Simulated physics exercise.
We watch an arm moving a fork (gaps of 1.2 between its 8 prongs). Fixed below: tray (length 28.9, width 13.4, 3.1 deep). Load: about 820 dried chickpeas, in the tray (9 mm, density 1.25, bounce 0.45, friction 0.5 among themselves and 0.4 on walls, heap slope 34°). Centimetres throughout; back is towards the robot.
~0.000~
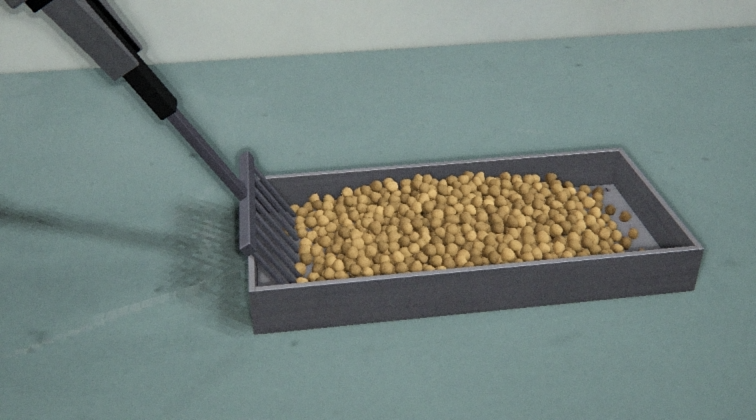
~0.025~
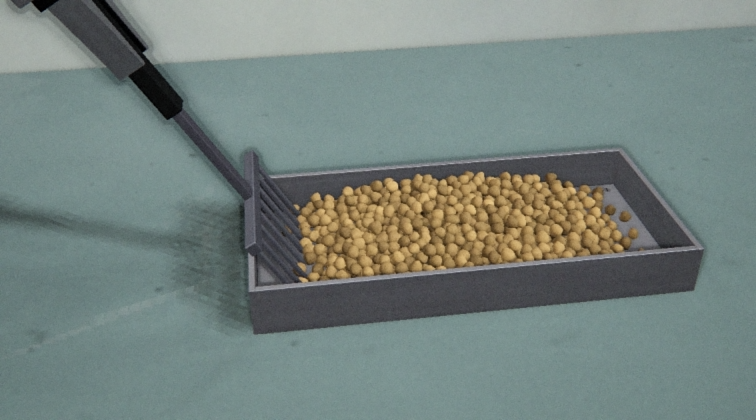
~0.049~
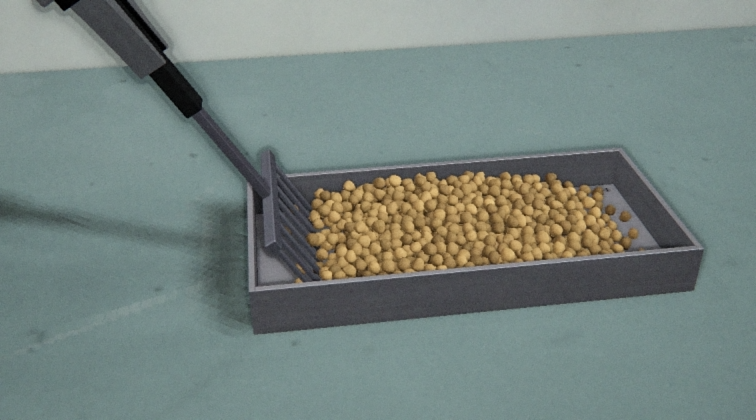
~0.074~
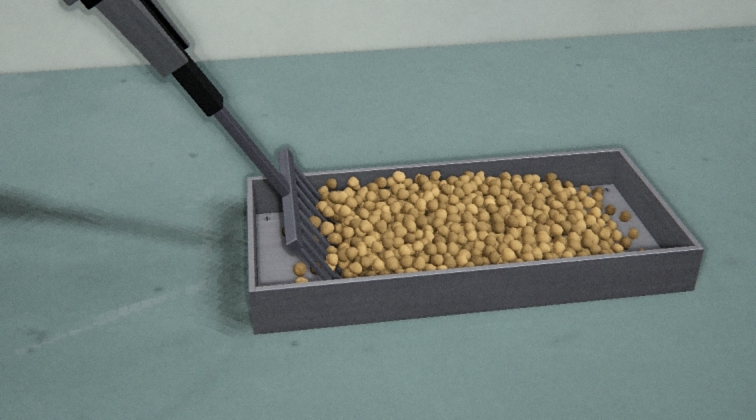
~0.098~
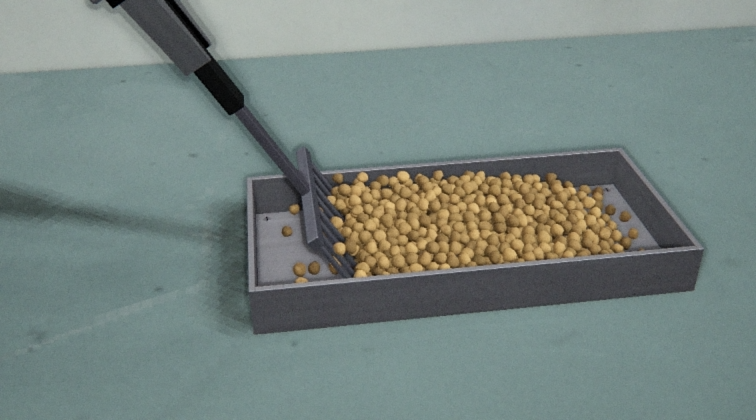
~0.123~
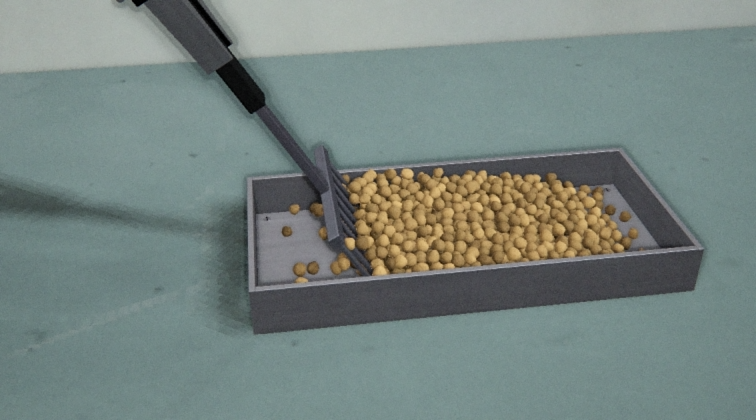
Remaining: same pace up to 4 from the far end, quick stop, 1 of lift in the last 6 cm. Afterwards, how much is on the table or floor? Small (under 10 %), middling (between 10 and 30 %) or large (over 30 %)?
Share on the table or floor: Middling (between 10 and 30 %).
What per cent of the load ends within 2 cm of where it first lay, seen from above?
Some 5 per cent.
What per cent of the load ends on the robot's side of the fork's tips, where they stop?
Some 40 per cent.
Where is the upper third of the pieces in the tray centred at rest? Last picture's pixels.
Around (620, 193).
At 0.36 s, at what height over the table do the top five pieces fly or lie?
About 7 cm.
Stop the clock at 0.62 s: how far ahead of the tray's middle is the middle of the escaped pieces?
About 18 cm.
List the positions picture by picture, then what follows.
In the first picture, the fork bar at (247, 199), sloping 59°; upper third of the load around (456, 220), from x 285 to 640, top at y 175; 818 in the tray.
In the second picture, the fork bar at (252, 199), sloping 59°; upper third of the load around (452, 220), from x 285 to 640, top at y 175.
In the third picture, the fork bar at (270, 197), sloping 59°; upper third of the load around (443, 220), from x 285 to 640, top at y 175.
In the fourth picture, the fork bar at (290, 196), sloping 59°; upper third of the load around (440, 220), from x 285 to 640, top at y 175.
In the fifth picture, the fork bar at (309, 194), sloping 59°; upper third of the load around (432, 219), from x 285 to 640, top at y 175.
In the sixth picture, the fork bar at (328, 193), sloping 59°; upper third of the load around (422, 216), from x 285 to 640, top at y 175; 818 in the tray.
After 0.24 s, sloping 59°, highest piece 5 above the table; 818 in the tray.
After 0.36 s, sloping 59°, highest piece 7 above the table; 812 in the tray, 3 on the table or floor, 3 in flight or on the tool.
After 0.62 s, sloping 59°, highest piece 5 above the table; 646 in the tray, 166 on the table or floor, 6 in flight or on the tool.
After 1.32 s, sloping 59°, highest piece 5 above the table; 637 in the tray, 181 on the table or floor.
In the end, 637 in the tray, 181 on the table or floor. That is 22 % on the table or floor.
